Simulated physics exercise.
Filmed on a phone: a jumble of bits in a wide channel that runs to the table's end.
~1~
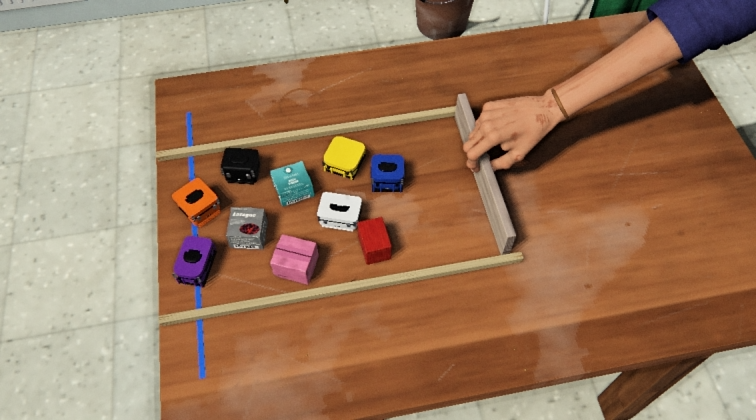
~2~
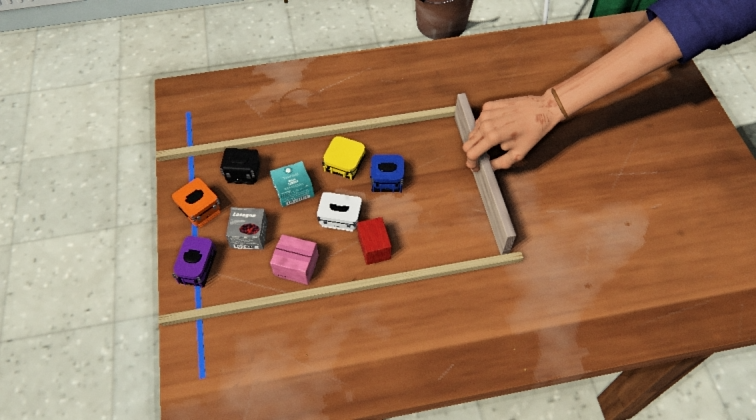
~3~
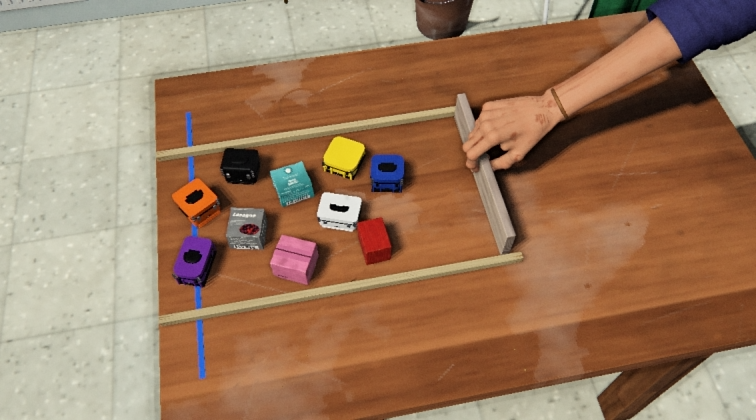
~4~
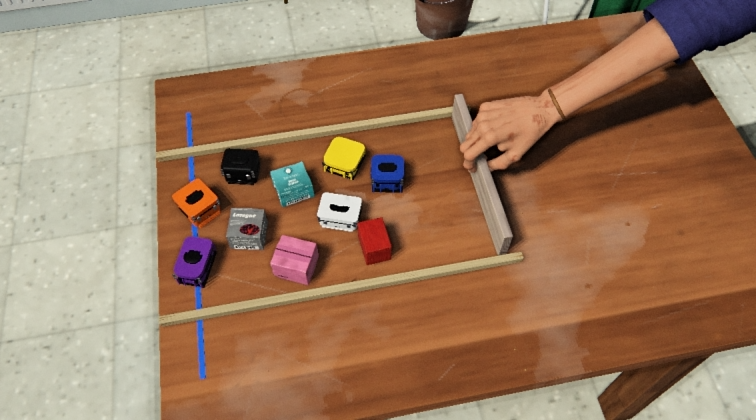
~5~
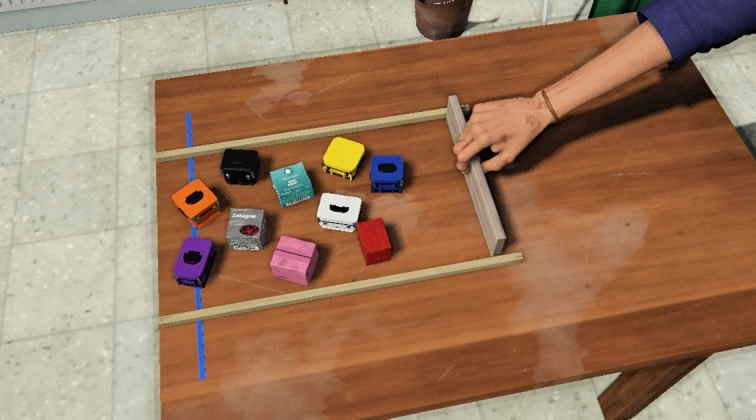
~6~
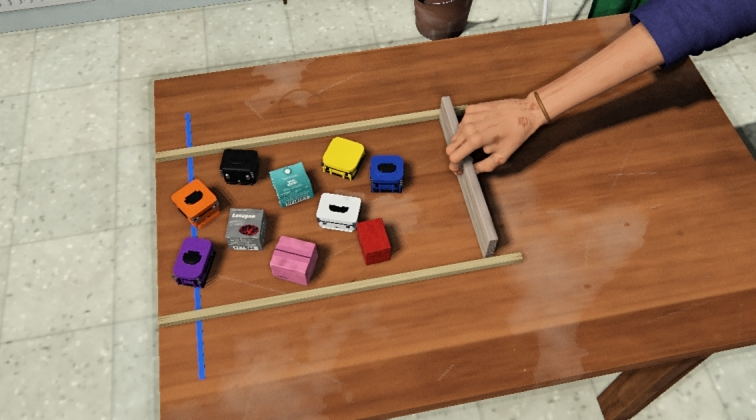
A hand slides a wooden board slightly left toward small colourful boxes that stay still.
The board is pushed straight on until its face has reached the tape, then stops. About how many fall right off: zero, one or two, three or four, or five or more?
The number that fall off is five or more.
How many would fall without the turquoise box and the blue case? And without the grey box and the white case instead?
Fallen: 5, and 4 in the other try.
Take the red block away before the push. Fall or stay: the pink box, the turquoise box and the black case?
The pink box survives, the turquoise box is lost, the black case tumbles off.
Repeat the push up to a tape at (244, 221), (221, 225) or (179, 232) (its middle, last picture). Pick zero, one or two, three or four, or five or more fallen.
One after another: No fall at all; one to two; five or over.
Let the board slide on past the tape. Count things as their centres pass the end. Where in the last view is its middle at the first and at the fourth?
Its middle is around (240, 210) and later (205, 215).
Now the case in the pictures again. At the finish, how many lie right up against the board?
In contact: 4.
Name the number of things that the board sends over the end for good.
Fallen: 6.
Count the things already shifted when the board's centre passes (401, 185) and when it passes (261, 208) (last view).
1 and 10.
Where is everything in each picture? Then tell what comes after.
The first frame shows purple case (195, 261); orange case (197, 203); grey box (247, 228); board (483, 171); tape (195, 229).
The second frame shows orange case (197, 203); blue case (387, 174).
The third frame shows grey box (247, 229); red block (374, 241).
The fourth frame shows purple case (196, 262); pink box (295, 260).
The fifth frame shows orange case (197, 204); board (473, 173).
The sixth frame shows purple case (195, 263); orange case (197, 204); grey box (247, 229); board (466, 174); tape (194, 230).
A little later, none off yet; purple case at rest near (195, 263); orange case at rest near (197, 204); grey box at rest near (247, 229).
Next, none off yet; purple case at rest near (195, 263); orange case moving near (193, 204); grey box shifted a little near (231, 233).
When it is over, the number that fall off is five or more; down, turquoise box, pink box, black case, grey box, orange case and purple case.
